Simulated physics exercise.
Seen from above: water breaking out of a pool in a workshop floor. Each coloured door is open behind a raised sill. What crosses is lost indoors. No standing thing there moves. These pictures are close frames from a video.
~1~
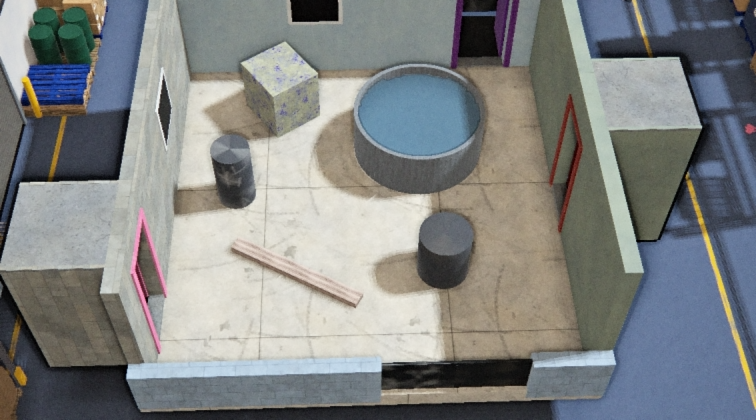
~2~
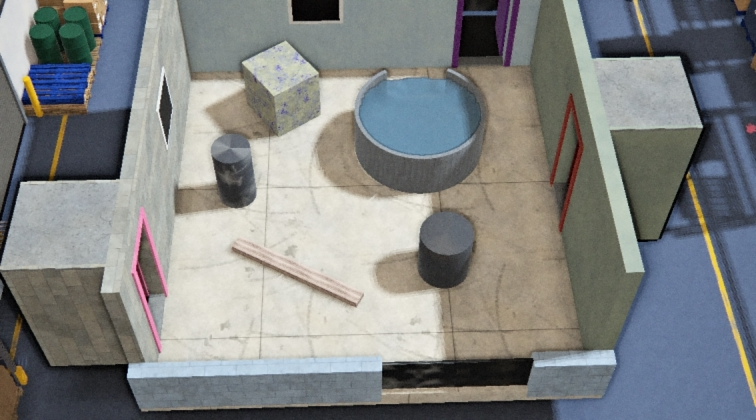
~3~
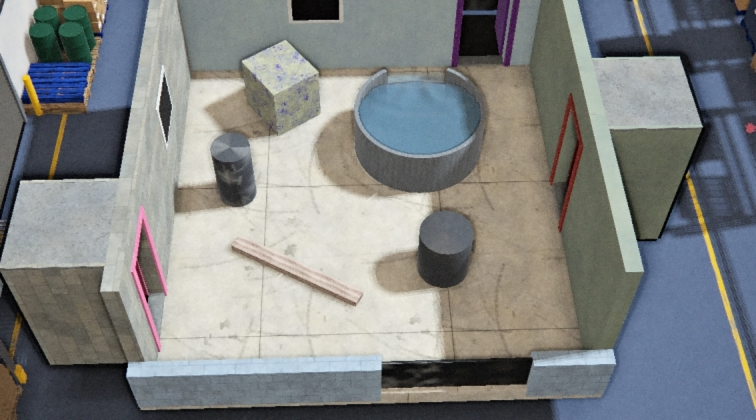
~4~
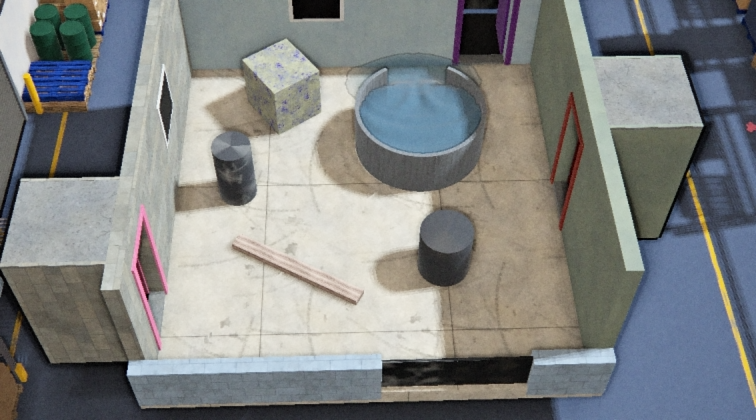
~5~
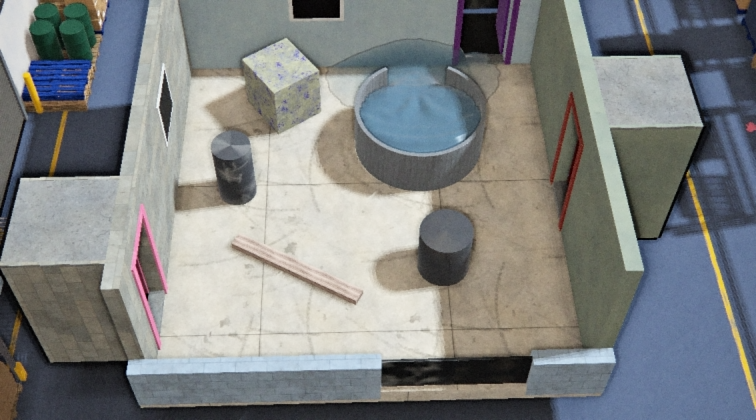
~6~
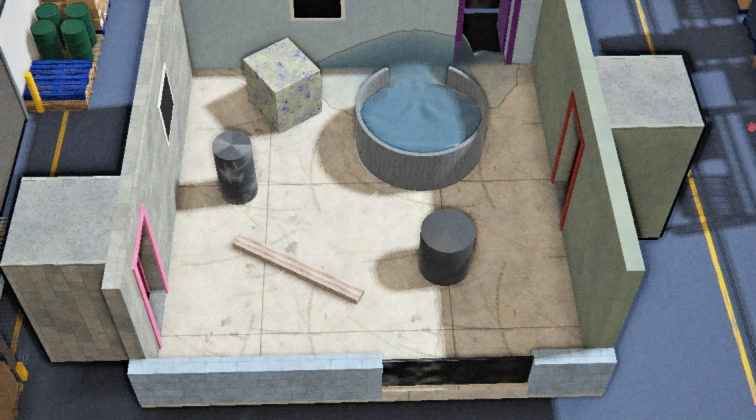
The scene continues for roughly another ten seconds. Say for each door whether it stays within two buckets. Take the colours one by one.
One by one: The red door receives no more than two buckets; the pink door receives no more than two buckets; the purple door receives more than two buckets.
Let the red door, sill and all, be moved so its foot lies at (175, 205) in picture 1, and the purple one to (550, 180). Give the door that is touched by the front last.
The pink door.
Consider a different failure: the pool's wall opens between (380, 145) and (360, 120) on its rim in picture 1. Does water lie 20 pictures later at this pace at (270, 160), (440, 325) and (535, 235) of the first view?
First soaked through, second soaked through, third kept bare.
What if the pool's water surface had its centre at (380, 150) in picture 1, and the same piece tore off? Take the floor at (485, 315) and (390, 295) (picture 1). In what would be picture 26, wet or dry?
In the order asked: Unreached, then unreached.
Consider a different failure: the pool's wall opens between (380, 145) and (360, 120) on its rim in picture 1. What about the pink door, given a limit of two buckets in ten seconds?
Note: Pink door admits more.
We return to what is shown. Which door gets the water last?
Observed: The door marked pink.
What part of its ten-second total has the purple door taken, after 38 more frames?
Roughly 80 percent.
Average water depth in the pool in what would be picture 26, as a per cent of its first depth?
32 per cent or thereabouts.
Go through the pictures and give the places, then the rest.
The round tank at (419, 113) is whole and still, in the first picture.
Water pours out on the round tank's far side and has run to a hidden place, in the second picture.
The front is at a hidden place, out from the gap on the round tank's far side, in the third picture.
The front is at (358, 67), out from the gap on the round tank's far side, in the fourth picture.
Water pours out on the round tank's far side and has run to (330, 67), in the fifth picture.
Water pours out on the round tank's far side and has run to a hidden place, in the sixth picture.
A moment on, water covers 15 % of the floor; the red door not reached, the pink door not reached, the purple door over two buckets in.
Next, water covers 25 % of the floor; the red door wet at the sill, nothing in, the pink door not reached, the purple door far over two buckets in.
Then, water covers 60 % of the floor; the red door wet at the sill, nothing in, the pink door not reached, the purple door far over two buckets in.
Later, water covers 90 % of the floor; the red door wet at the sill, nothing in, the pink door wet at the sill, nothing in, the purple door far over two buckets in.
In the end, water covers 100 % of the floor; the red door wet at the sill, nothing in, the pink door wet at the sill, nothing in, the purple door far over two buckets in.
